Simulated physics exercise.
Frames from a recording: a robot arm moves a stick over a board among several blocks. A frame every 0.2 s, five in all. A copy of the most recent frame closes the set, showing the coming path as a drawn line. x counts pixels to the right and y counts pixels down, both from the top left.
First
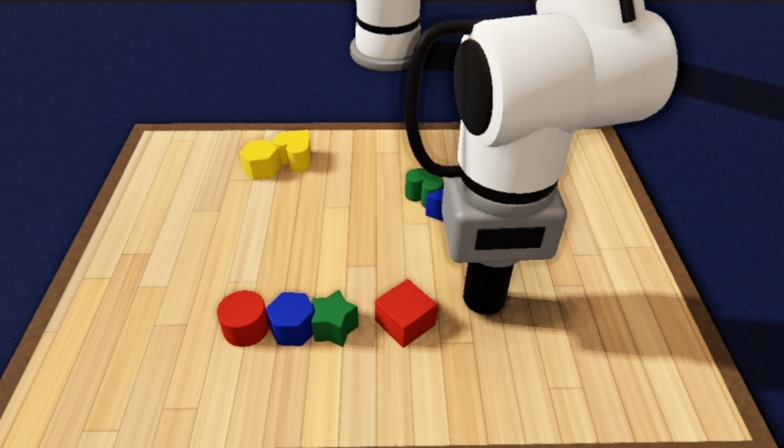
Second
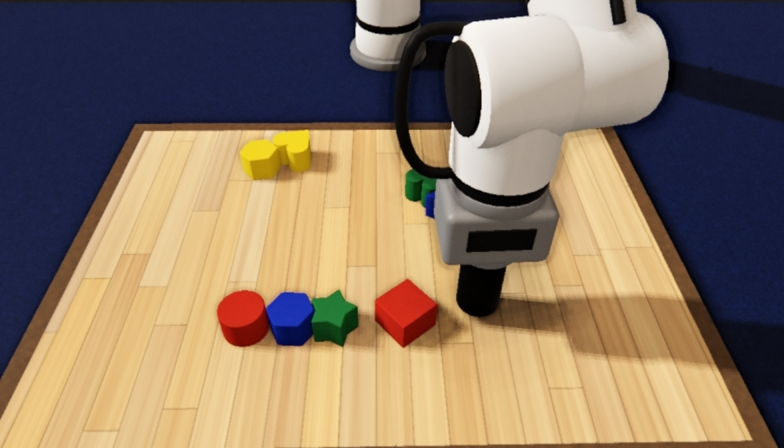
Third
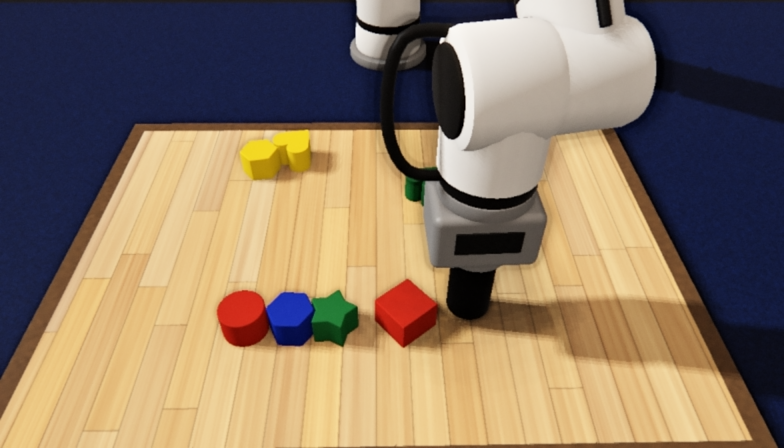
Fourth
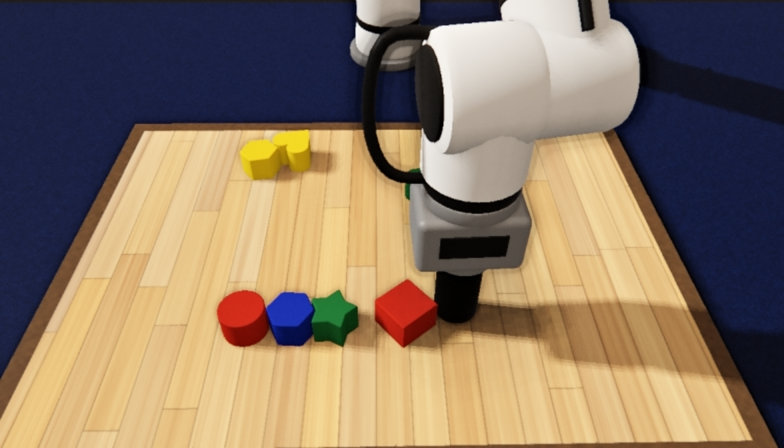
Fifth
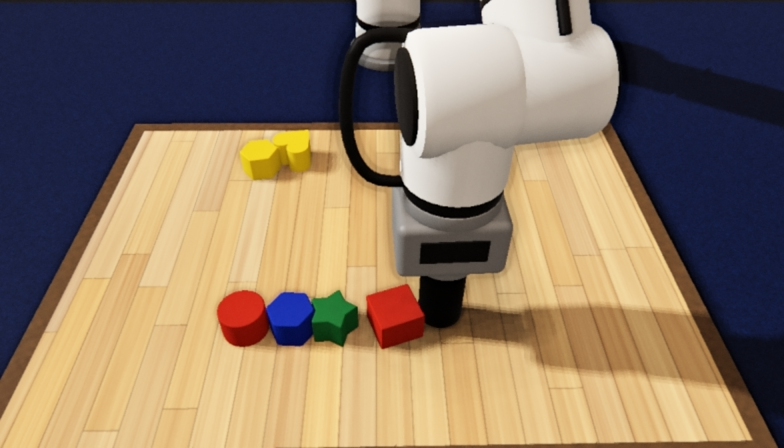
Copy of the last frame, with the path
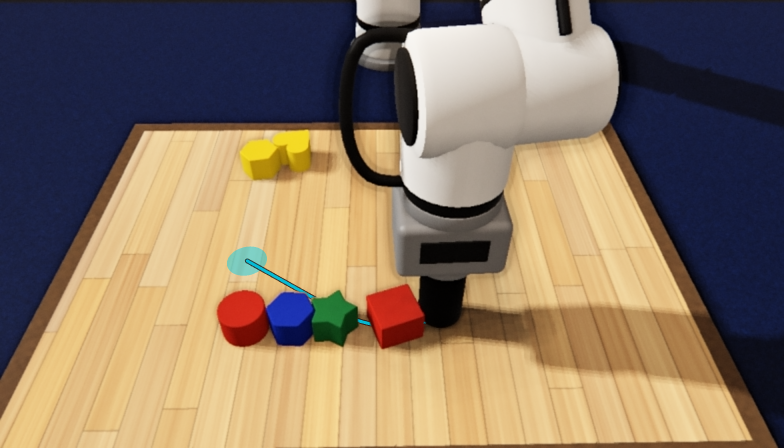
On a light wooden board, a red cylinder, a blue hexagonal block, a green star and a red square block sit in a row, with yellow blocks farther back. A robot arm slides its black stick left toward the red square, then nudges it slightly left, turning it a little.
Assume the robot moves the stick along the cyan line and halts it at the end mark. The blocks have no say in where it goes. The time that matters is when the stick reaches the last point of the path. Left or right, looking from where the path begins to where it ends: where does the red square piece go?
The shift goes left.
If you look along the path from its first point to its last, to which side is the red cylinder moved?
Towards the left-hand side.
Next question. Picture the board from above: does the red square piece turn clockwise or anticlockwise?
It is turned anticlockwise.
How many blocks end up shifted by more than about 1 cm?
Three or more blocks.
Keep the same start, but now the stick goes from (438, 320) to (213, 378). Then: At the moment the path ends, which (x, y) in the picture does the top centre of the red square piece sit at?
The spot you're after is about (286, 298) in the image.
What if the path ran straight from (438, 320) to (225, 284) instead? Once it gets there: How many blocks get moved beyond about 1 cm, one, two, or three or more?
3 or more.
Path on the board, from (438, 320) over (363, 322) and (301, 291) to (247, 261).
On the path given first. One third of the way, stick (362, 313); red cylinder (188, 313); blue hexagonal block (234, 315), turned 40° anticlockwise; green star block (273, 297), turned 20° anticlockwise; red square piece (317, 297), turned 30° clockwise.
Two thirds of the way, stick (299, 282); red cylinder (143, 323); blue hexagonal block (188, 329), turned 80° anticlockwise; green star block (212, 297), turned 55° anticlockwise; red square piece (252, 277).
At the end, stick (245, 252); red cylinder (138, 325); blue hexagonal block (182, 334), turned 95° anticlockwise; green star block (191, 300), turned 85° anticlockwise; red square piece (218, 270), turned 35° anticlockwise.
